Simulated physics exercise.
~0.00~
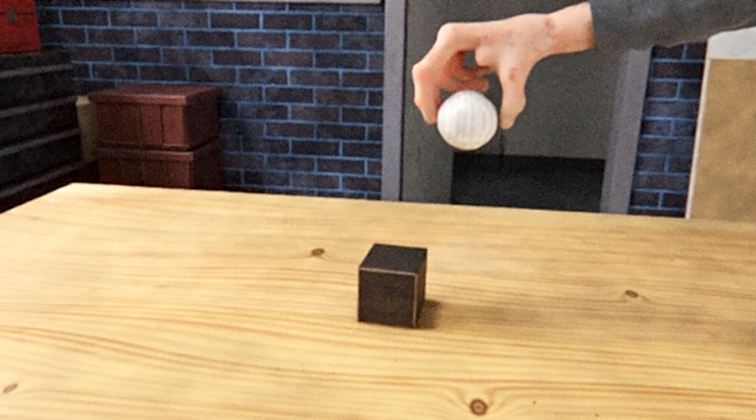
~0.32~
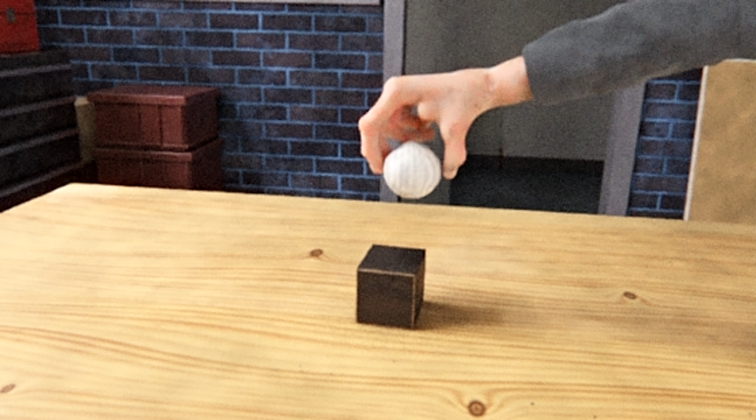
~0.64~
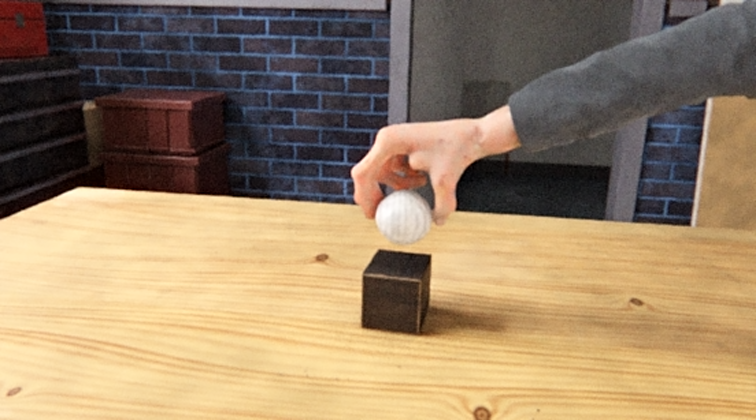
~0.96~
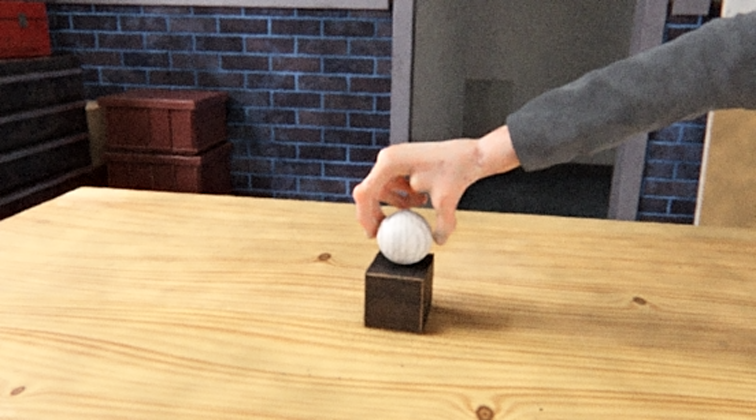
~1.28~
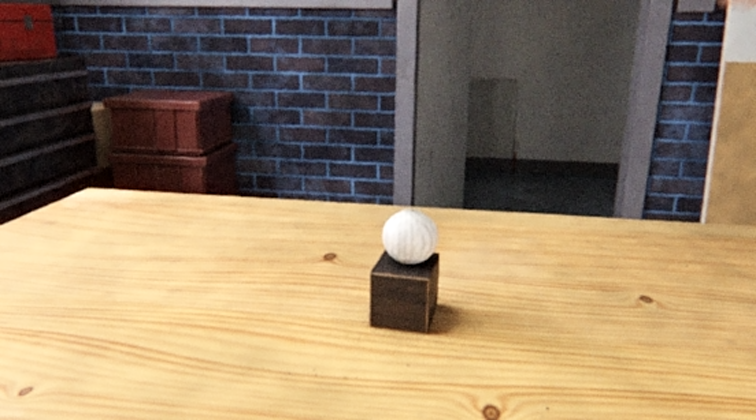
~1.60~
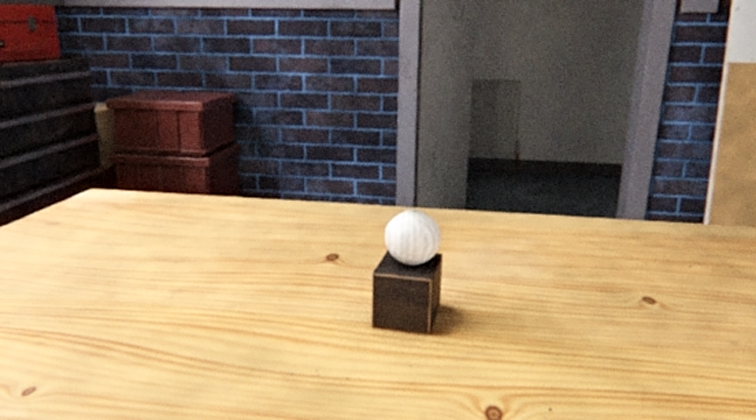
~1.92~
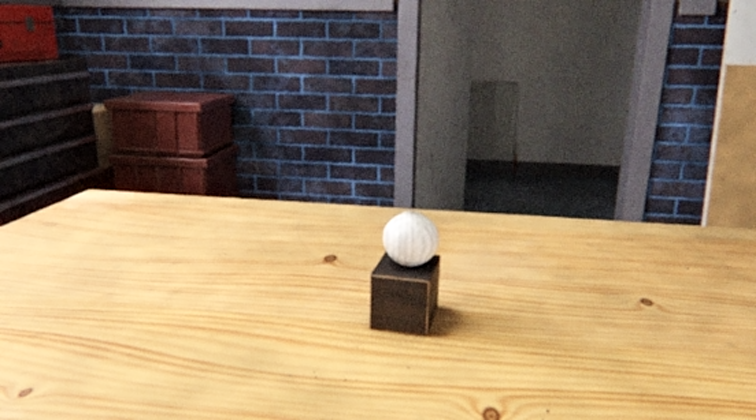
At the start, a hand holds a white onion in the air above and to the right of a small black block on a pale wooden table, with a blue brick wall and a doorway behind. The hand moves left and down, bringing the onion over the block. It then lowers the onion straight down until it touches the top of the block, fingers still around it. The hand lets go and leaves the view. The onion stays balanced on the block, and both remain in place at the end.
